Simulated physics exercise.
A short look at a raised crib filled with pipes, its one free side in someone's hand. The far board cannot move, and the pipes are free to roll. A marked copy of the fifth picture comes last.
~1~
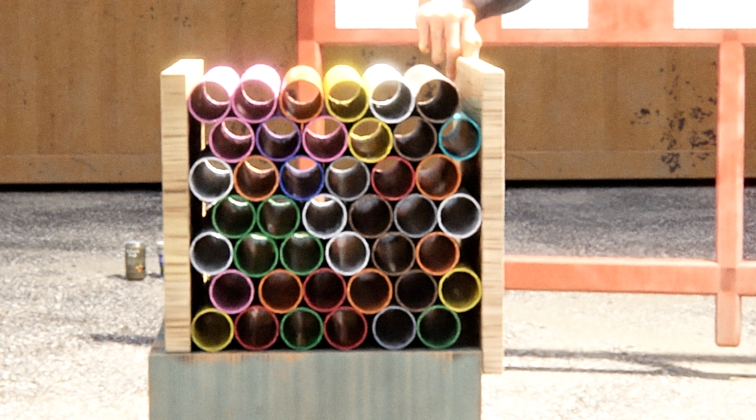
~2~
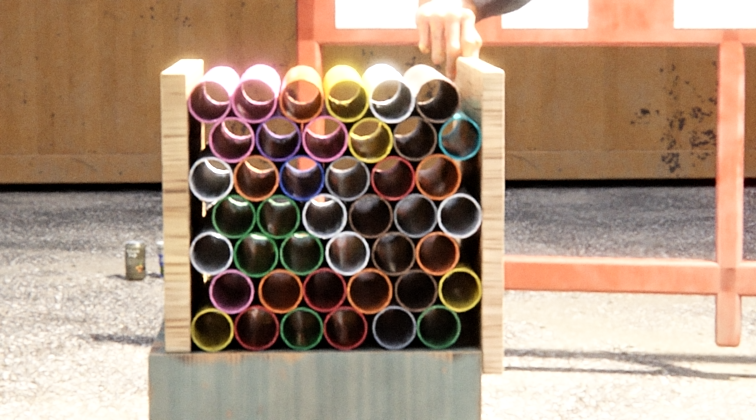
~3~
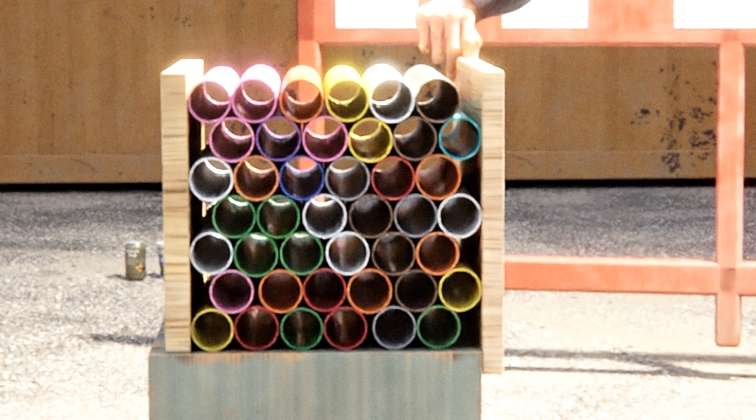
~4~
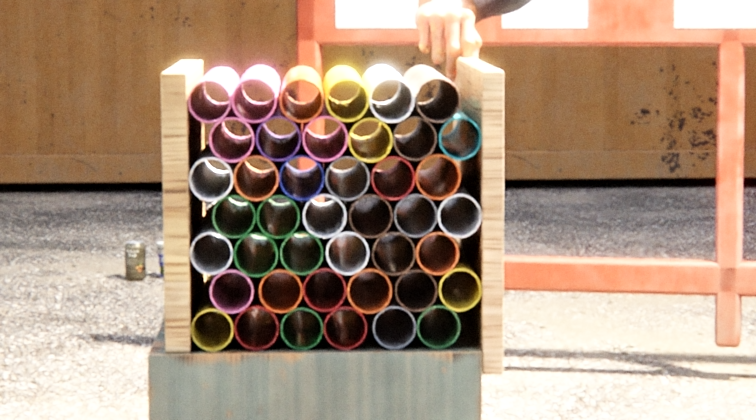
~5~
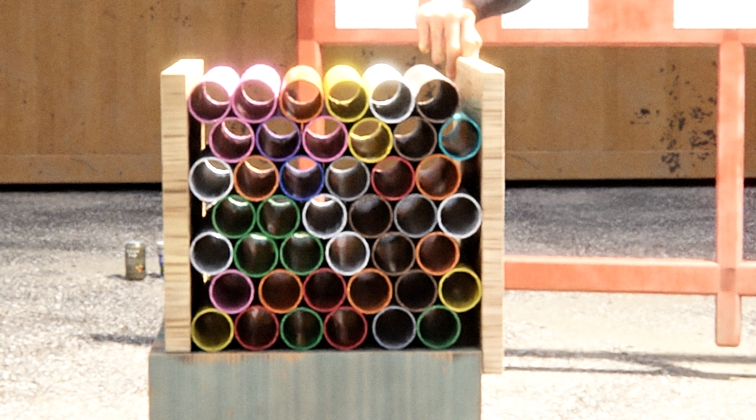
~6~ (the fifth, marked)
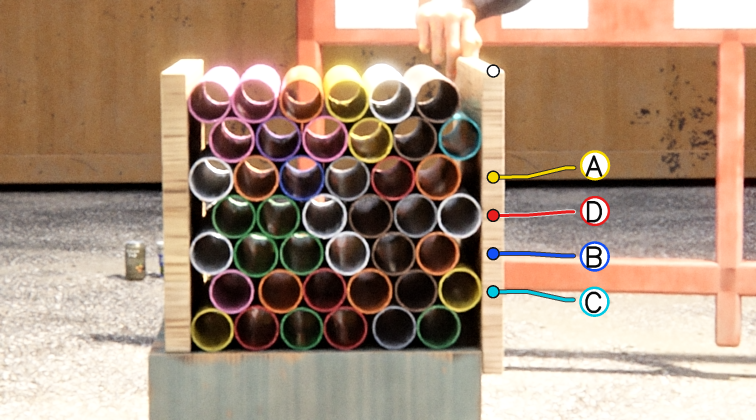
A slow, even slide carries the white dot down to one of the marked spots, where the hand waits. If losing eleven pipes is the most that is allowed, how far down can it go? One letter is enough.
Lower it to C and no more.
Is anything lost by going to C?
At C: Yes.
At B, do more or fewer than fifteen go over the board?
Fewer than fifteen.
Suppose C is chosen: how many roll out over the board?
It comes to six.
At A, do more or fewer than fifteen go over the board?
It loses fewer than fifteen.
On the marked copy, A at (493, 177); B at (493, 254); C at (493, 292); D at (493, 215); the white dot at (493, 71).
With C. Early on, top of the board (482, 164).
Further on, top of the board (482, 269).
At the end, top of the board (482, 291), about six out over the board.
As for the rest, A none out over the board; B two out over the board; D two out over the board.
